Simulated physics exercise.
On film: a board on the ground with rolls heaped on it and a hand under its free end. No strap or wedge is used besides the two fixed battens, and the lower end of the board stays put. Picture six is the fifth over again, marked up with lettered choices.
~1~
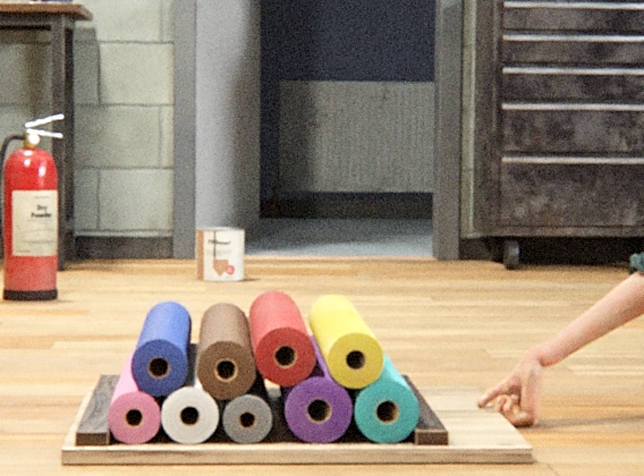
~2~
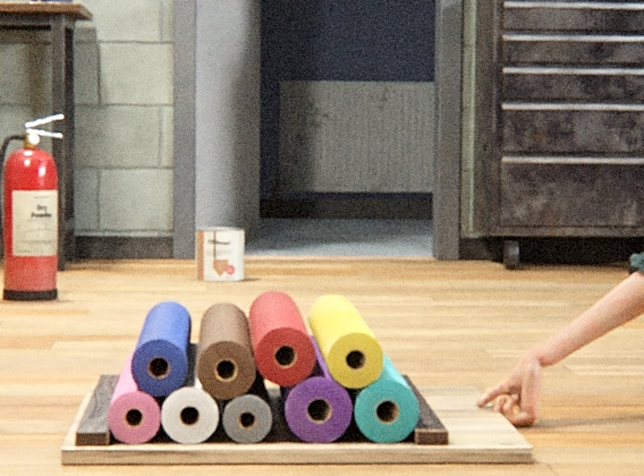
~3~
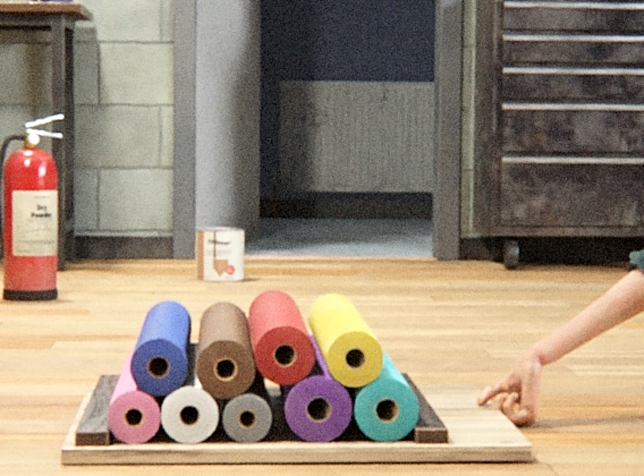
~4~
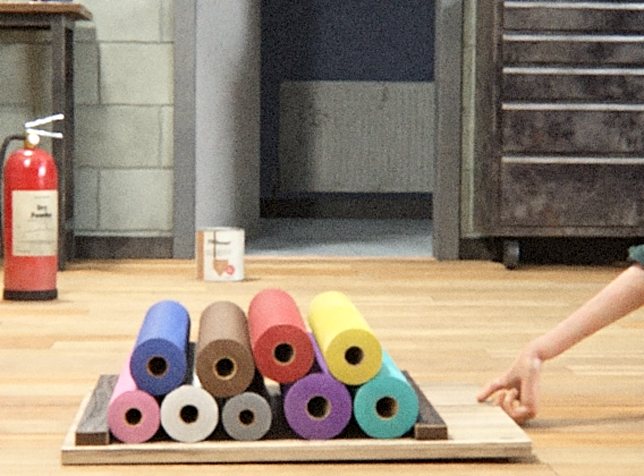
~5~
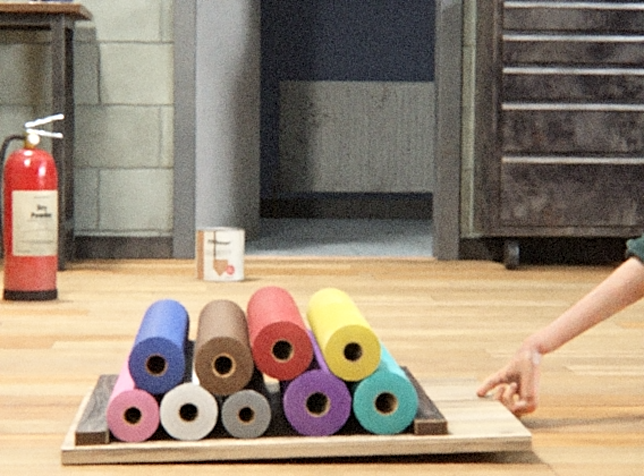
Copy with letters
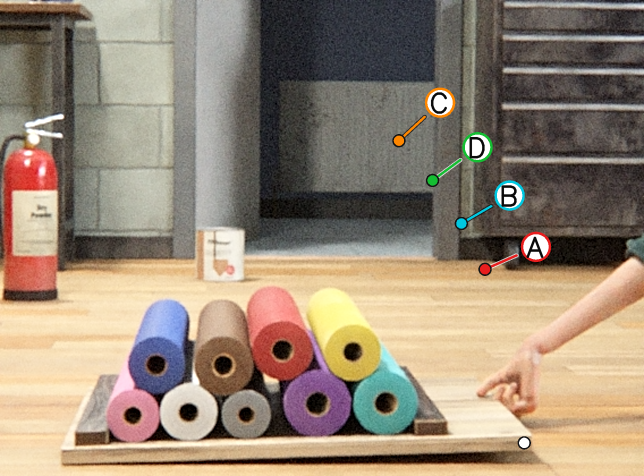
A hand slightly lifts the right end of a board stacked with colourful rolls.
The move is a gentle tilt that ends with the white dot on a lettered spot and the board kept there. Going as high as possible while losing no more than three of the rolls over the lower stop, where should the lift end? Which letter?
Up to B.
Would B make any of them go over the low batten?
At B: Yes.
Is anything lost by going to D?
At D: Yes.
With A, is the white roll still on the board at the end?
Yes, with A.
On the copy, A at (485, 269); B at (462, 224); C at (399, 141); D at (432, 181); the white dot at (524, 443).
On B. First, board at 17°.
Then, board at 30°.
Finally, board at 30°, three over the low batten (brown, blue, red).
By contrast, A three over the low batten (brown, blue, red); C nine over the low batten; D nine over the low batten.
